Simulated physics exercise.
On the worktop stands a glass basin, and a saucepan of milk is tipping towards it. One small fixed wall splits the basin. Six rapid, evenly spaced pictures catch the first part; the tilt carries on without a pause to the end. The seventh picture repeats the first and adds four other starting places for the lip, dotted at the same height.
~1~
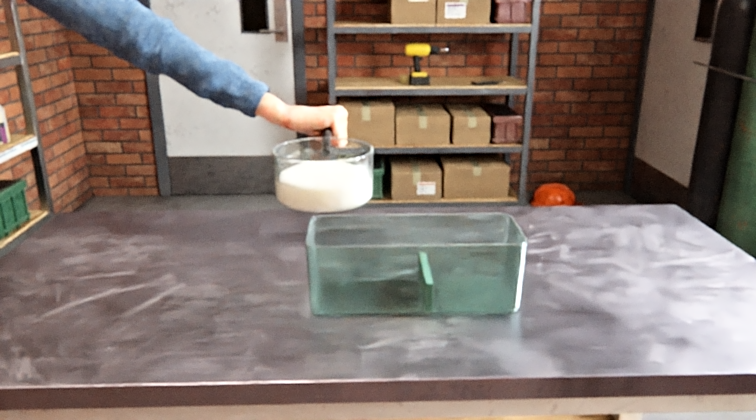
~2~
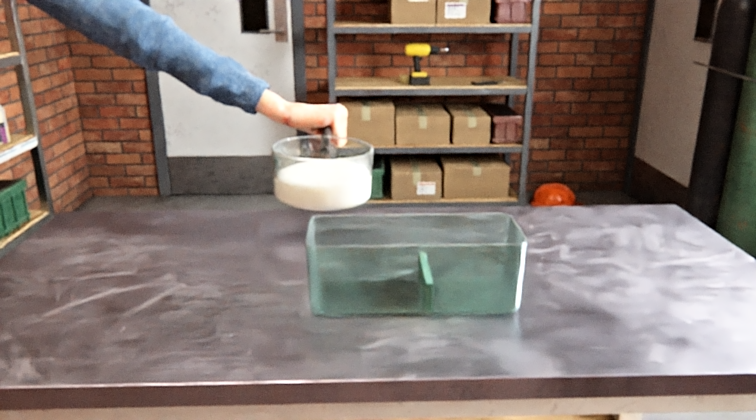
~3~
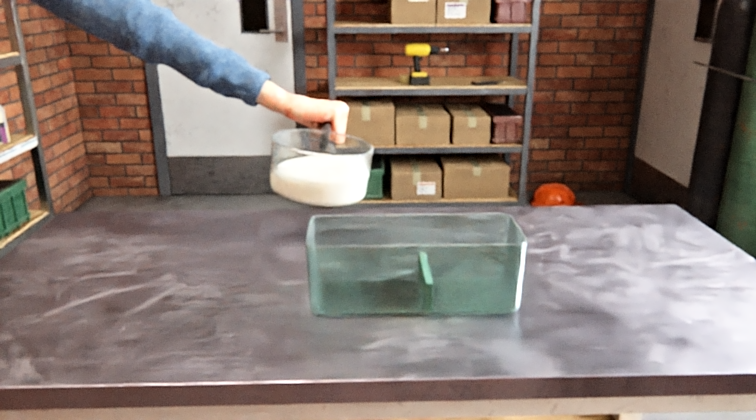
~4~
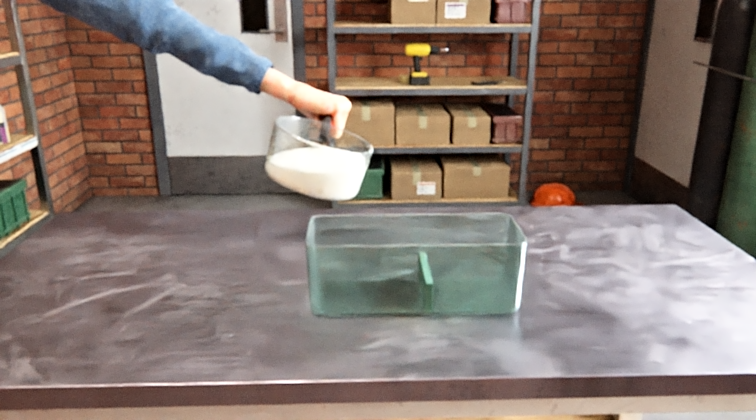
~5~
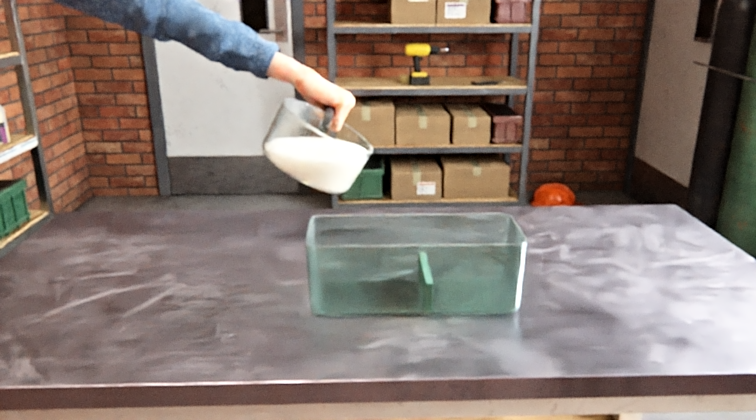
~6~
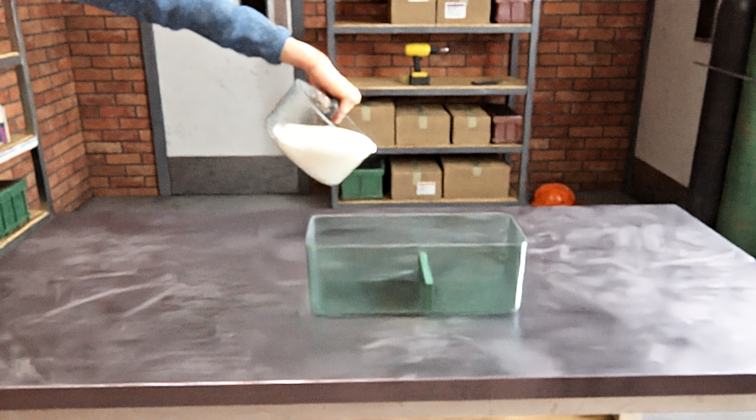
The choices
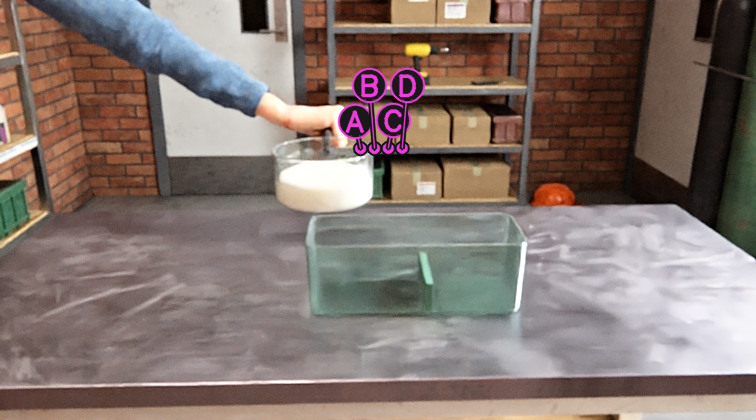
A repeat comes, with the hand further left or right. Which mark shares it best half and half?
Spot A does it best.
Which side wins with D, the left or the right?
The right side.
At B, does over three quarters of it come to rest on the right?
Yes.
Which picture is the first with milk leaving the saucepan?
In picture 6.
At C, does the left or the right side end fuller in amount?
The right one.
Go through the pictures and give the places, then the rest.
The first frame shows upright, lip at (371, 148); basin from (311, 314) to (519, 310); top of the wall at (425, 267); nothing has left yet.
The second frame shows tipped about 2°, lip at (371, 148); nothing has left yet.
The third frame shows tipped about 8°, lip at (371, 148); nothing has left yet.
The fourth frame shows tipped about 18°, lip at (371, 148); nothing has left yet.
The fifth frame shows tipped about 30°, lip at (371, 148); nothing has left yet.
The sixth frame shows tipped about 43°, lip at (371, 148); milk is over the lip, down to (371, 148).
On the marked copy, A at (360, 148); B at (374, 148); C at (388, 148); D at (402, 148).
For spot A, about 46 % ends left of the wall and 52 % right of it.
For spot B, about 16 % ends left of the wall and 82 % right of it.
For spot C, about 7 % ends left of the wall and 91 % right of it.
For spot D, about 6 % ends left of the wall and 92 % right of it.
